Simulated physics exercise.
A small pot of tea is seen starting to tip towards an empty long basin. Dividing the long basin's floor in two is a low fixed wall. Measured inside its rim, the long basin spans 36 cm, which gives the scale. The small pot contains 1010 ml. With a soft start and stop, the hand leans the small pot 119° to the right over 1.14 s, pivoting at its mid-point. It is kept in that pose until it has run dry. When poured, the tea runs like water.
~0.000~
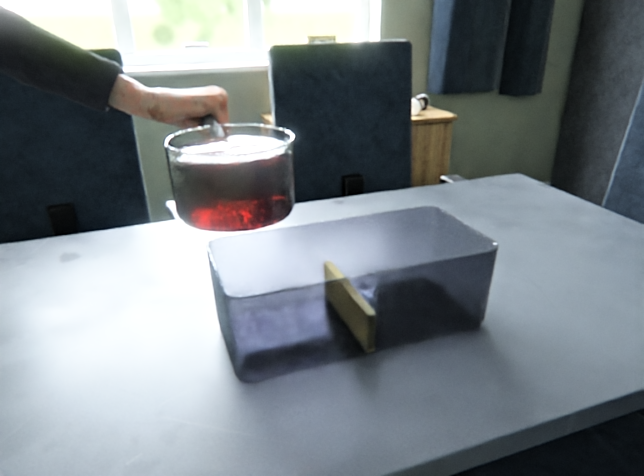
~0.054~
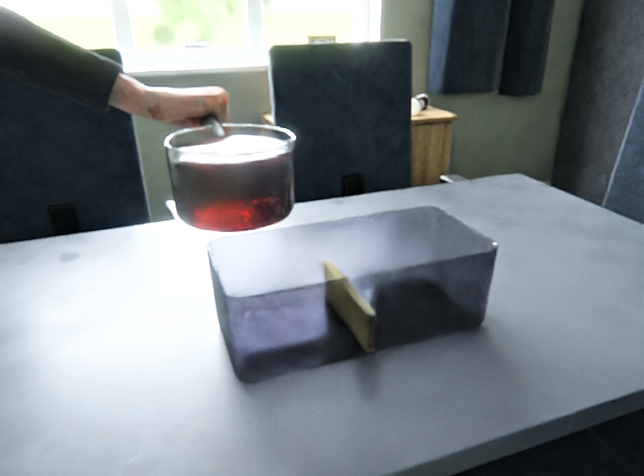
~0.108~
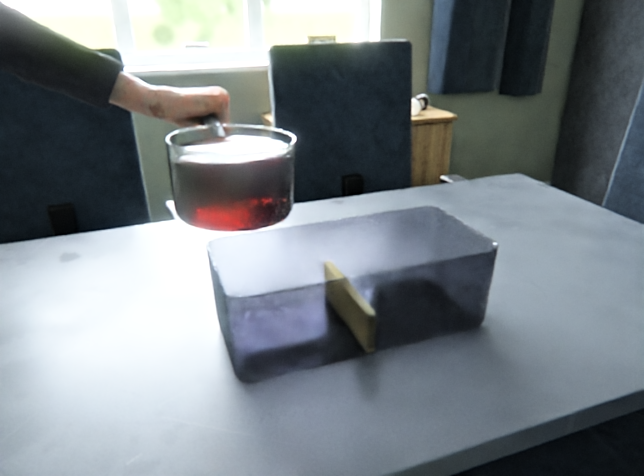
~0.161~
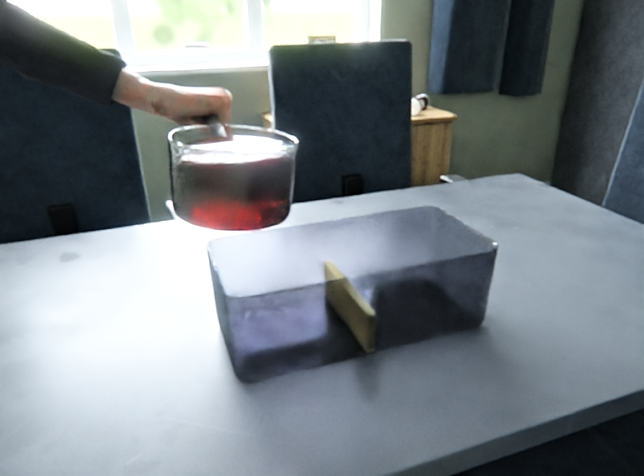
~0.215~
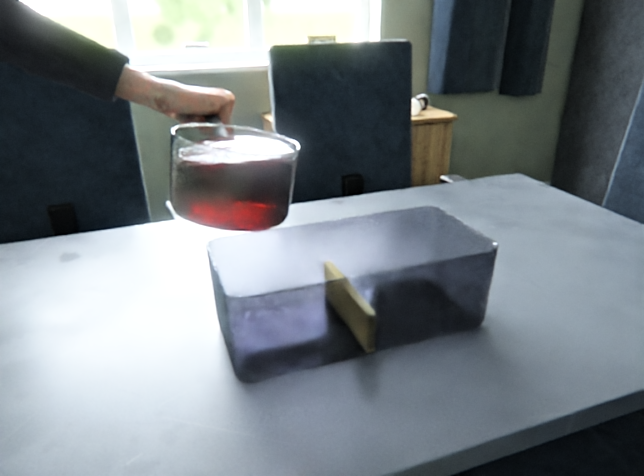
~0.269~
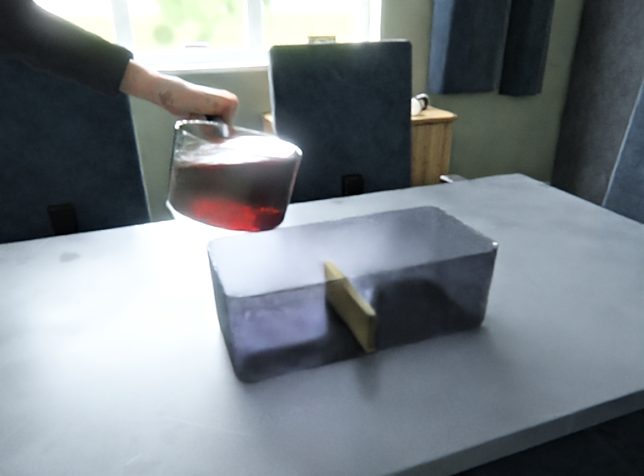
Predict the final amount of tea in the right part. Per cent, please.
The right part ends with roughly 39 per cent.
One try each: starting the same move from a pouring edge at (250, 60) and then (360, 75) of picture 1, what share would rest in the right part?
20 and 95 %.
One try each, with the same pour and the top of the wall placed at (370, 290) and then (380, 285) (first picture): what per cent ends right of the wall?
In turn about 10 and 5 per cent.
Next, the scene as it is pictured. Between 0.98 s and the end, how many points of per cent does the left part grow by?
I'd say near 10 percent.
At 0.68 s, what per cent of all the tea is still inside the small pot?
At that time about 50 in a hundred parts are still held.
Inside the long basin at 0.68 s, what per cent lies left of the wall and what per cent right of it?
Left roughly 7, right roughly 14.
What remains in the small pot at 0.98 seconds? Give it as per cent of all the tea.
Remaining share: Approx. 6 %.
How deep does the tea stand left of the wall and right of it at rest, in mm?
On the left it stands about 24 mm, on the right about 14 mm.
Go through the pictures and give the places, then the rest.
It leans 0°; its right rim is at (290, 135); the tea meets the walls at (169, 155) and (287, 144); the long basin's rim runs from (215, 268) to (466, 225); the wall's top is at (347, 286), in the first frame.
It leans 1°; its right rim is at (291, 135); the tea meets the walls at (170, 155) and (288, 144), in the second frame.
It leans 3°; its right rim is at (292, 137); the tea meets the walls at (171, 155) and (288, 144), in the third frame.
It leans 6°; its right rim is at (294, 140); the tea meets the walls at (171, 155) and (290, 145), in the fourth frame.
It leans 10°; its right rim is at (296, 145); the tea meets the walls at (173, 155) and (291, 146), in the fifth frame.
It leans 16°; its right rim is at (298, 151); the tea meets the walls at (175, 157) and (295, 146), in the sixth frame.
After 0.68 s the tilt is 77° and 50 per cent is still to pour, 7 is left of the wall and 15 right of it.
After 0.98 s the tilt is 113° and 6 per cent is still to pour, 51 is left of the wall and 39 right of it.
After 1.30 s the tilt is 119° and 0 per cent is still to pour, 60 is left of the wall and 39 right of it.
After 1.64 s the tilt is 119° and 0 per cent is still to pour, 60 is left of the wall and 39 right of it.
In the end 60 per cent lies left of the wall, 39 right of it and 1 outside.
